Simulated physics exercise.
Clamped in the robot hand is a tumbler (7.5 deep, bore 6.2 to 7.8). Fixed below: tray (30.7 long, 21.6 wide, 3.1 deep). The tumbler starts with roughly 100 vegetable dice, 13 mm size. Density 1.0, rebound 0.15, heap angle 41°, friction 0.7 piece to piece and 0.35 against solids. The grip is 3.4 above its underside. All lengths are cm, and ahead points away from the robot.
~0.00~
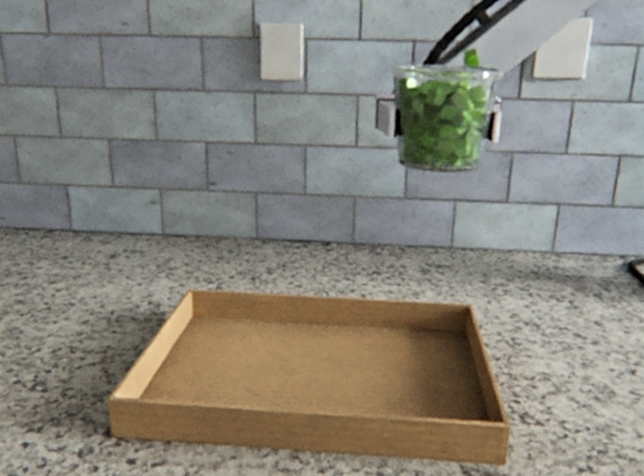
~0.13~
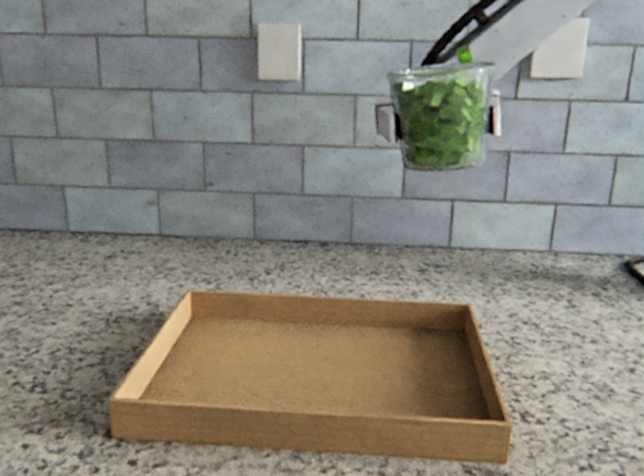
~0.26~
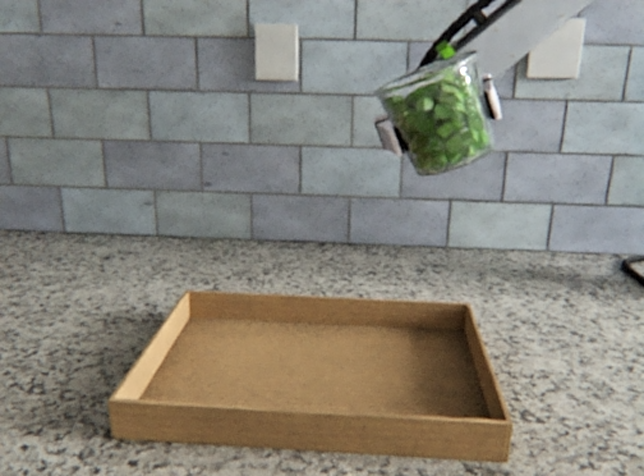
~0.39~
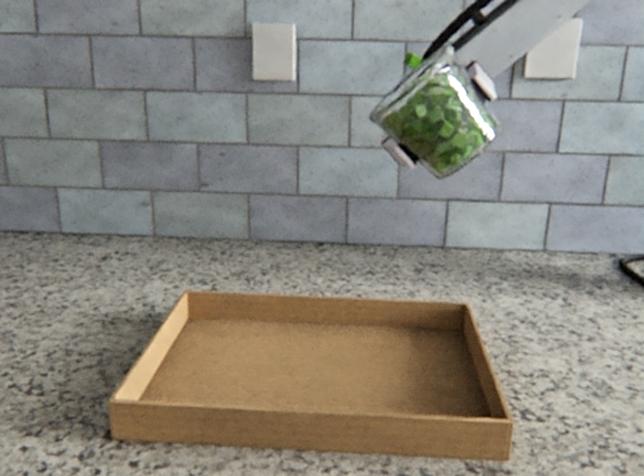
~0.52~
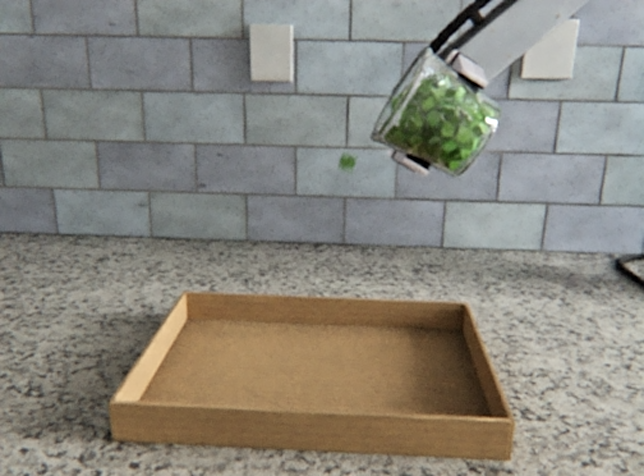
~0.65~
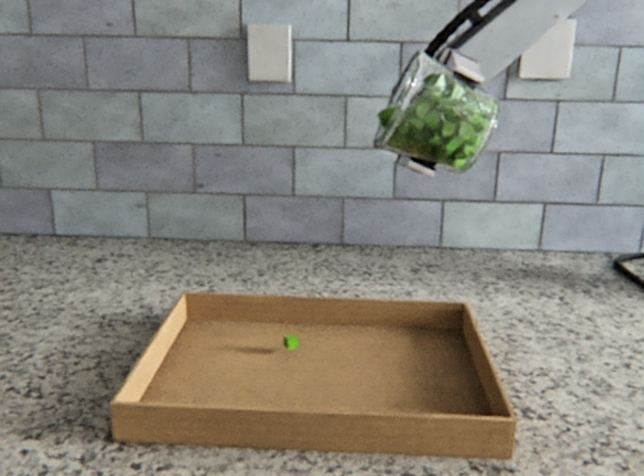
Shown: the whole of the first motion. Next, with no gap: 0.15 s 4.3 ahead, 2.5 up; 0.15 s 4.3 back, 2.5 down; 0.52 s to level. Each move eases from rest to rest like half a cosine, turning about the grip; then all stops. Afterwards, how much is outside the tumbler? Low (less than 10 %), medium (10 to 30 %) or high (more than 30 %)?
A high share, more than 30 %, ends outside the tumbler.
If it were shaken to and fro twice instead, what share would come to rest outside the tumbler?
Then about 60 per cent.
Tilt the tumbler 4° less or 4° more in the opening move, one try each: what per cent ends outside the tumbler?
Some 30 and 50 per cent.
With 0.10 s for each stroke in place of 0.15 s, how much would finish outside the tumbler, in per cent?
It would be near 95 per cent.
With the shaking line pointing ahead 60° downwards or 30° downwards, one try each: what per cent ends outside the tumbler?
Some 0 and 10 per cent.
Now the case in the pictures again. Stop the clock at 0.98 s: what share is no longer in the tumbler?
Some 35 per cent.
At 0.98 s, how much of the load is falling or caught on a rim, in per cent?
Roughly 35 per cent.
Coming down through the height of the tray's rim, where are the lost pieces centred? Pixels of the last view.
Around (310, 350).
After 0.98 s, tilted 67° forward, highest piece 25 above the table; 66 in the tumbler, 2 in the tray, 36 in flight or on a rim.
After 1.31 s, tilted 15° forward, highest piece 28 above the table; 64 in the tumbler, 40 in the tray.
After 1.67 s, level, highest piece 28 above the table; 64 in the tumbler, 40 in the tray.
After 2.72 s, level, highest piece 28 above the table; 64 in the tumbler, 40 in the tray.
In the end, 64 in the tumbler, 40 in the tray. That is 38 % outside the tumbler.
